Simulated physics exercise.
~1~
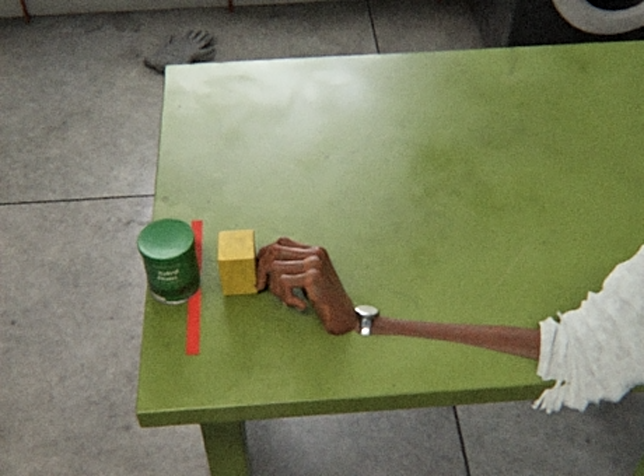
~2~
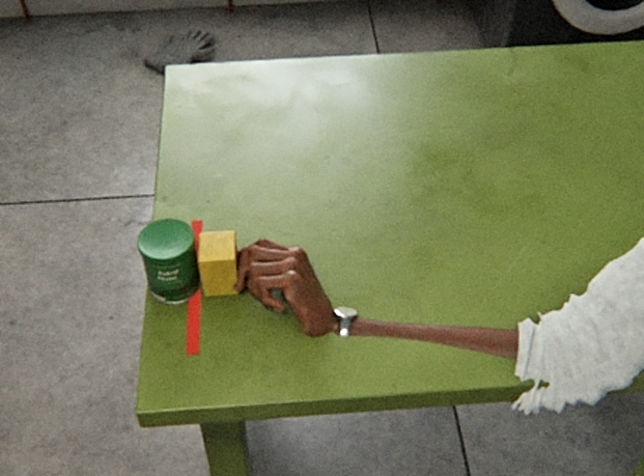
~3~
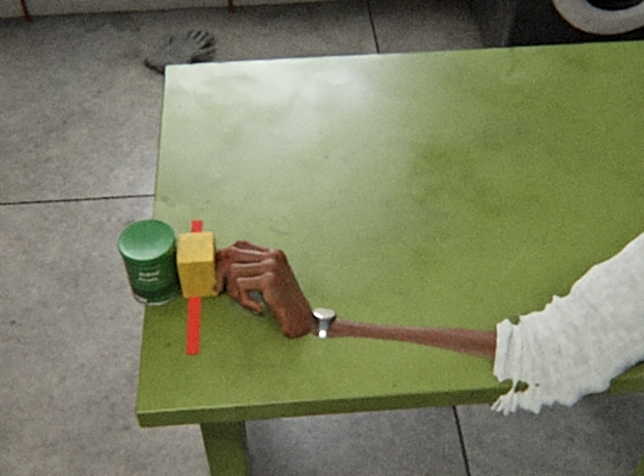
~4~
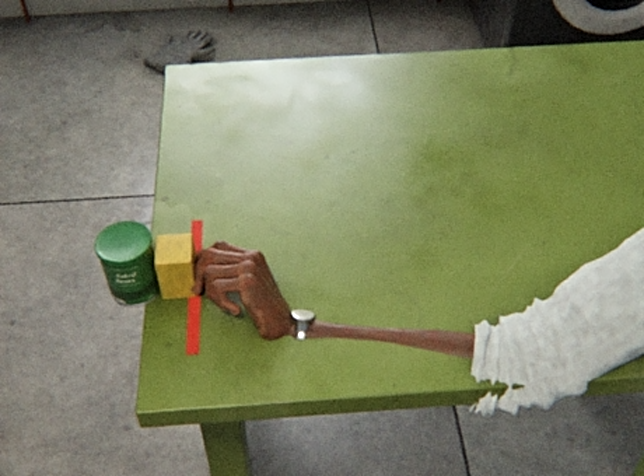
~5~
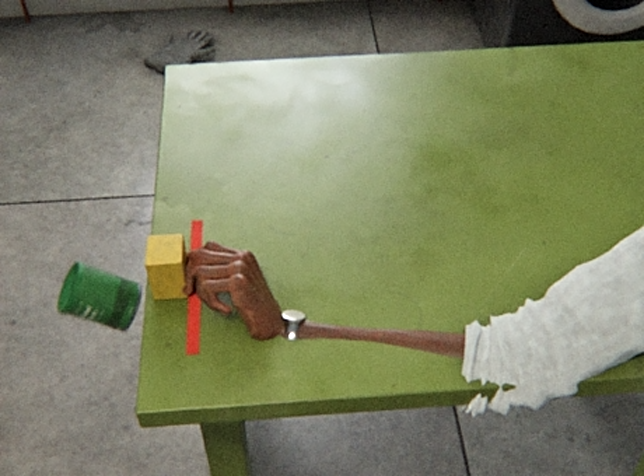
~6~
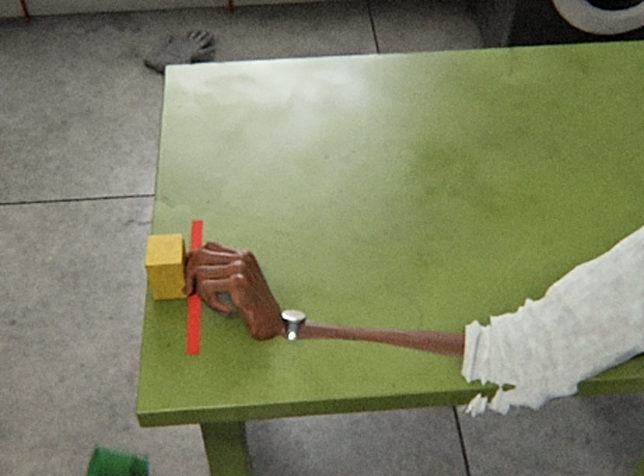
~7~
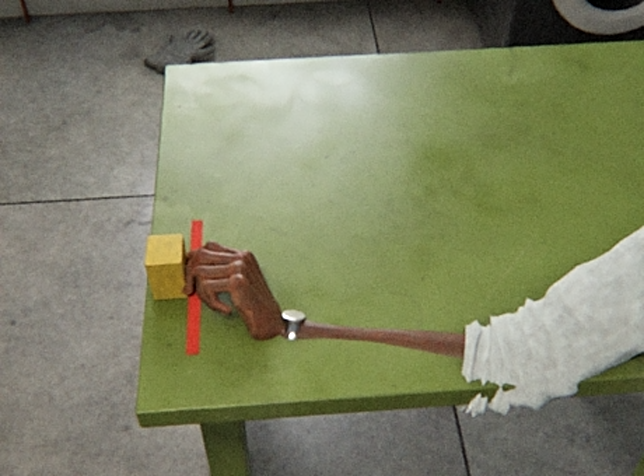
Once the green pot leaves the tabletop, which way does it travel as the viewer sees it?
It moves down, dropping beside the table toward the bottom of the view.
